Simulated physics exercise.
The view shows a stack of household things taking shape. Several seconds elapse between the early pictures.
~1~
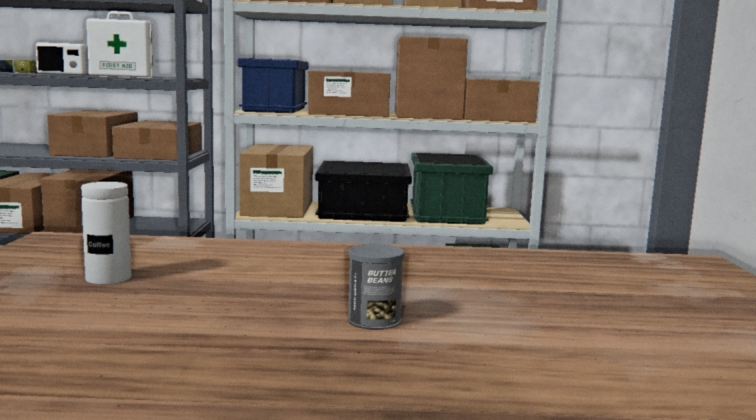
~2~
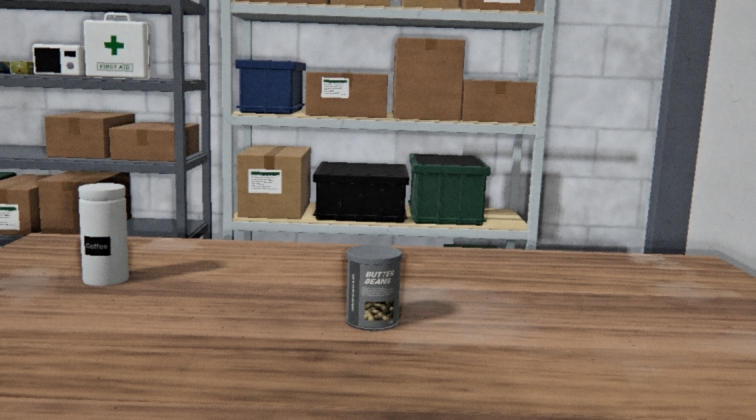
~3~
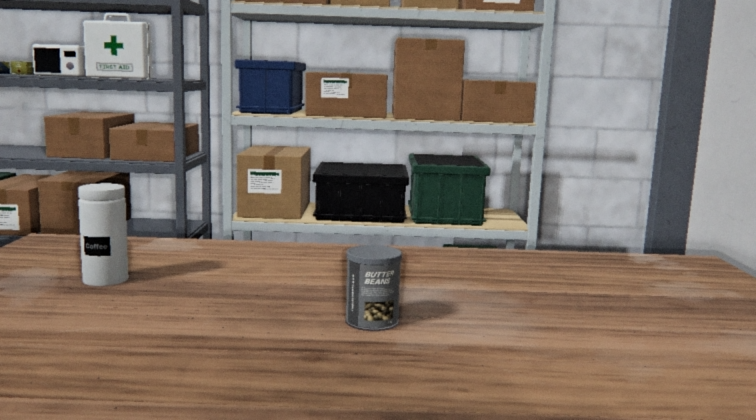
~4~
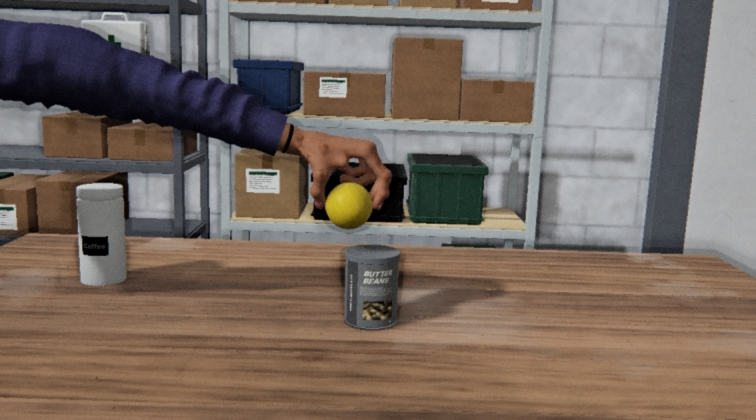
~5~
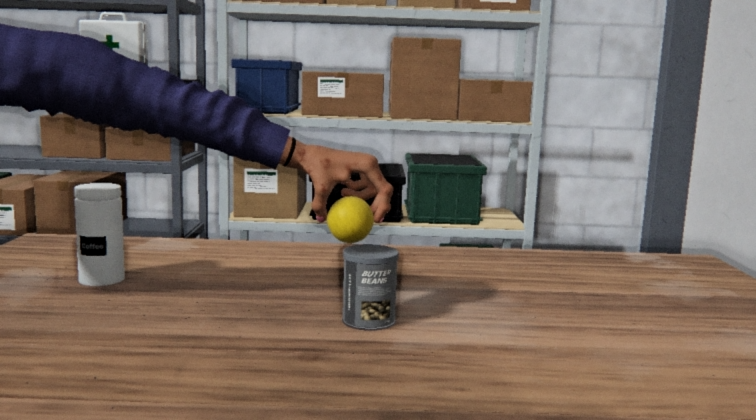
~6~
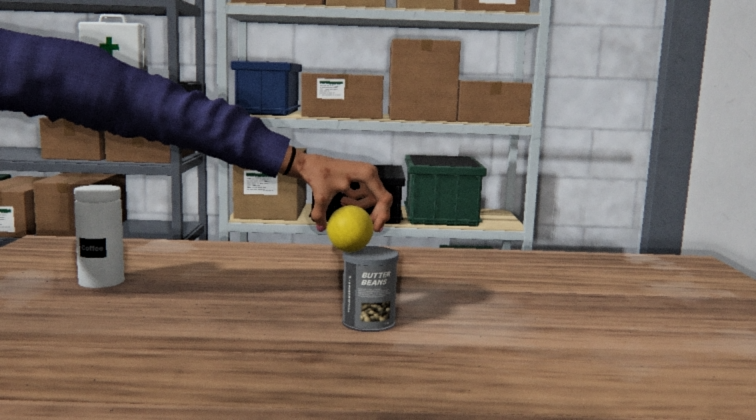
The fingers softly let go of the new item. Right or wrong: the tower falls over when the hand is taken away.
Wrong.
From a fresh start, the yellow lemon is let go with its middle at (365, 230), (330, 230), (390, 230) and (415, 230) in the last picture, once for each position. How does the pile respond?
Going through the four cases in order, the pile stands firm, then tumbles down, then stands firm, and finally tumbles down.
Then, 0.60 s on from there, no change.
Then, 1.60 s on from there, yellow lemon resting near (350, 229).
In the end, all 3 unmoved. At the end, from the last picture's camera, yellow lemon near (350, 229). The pile keeps its balance.
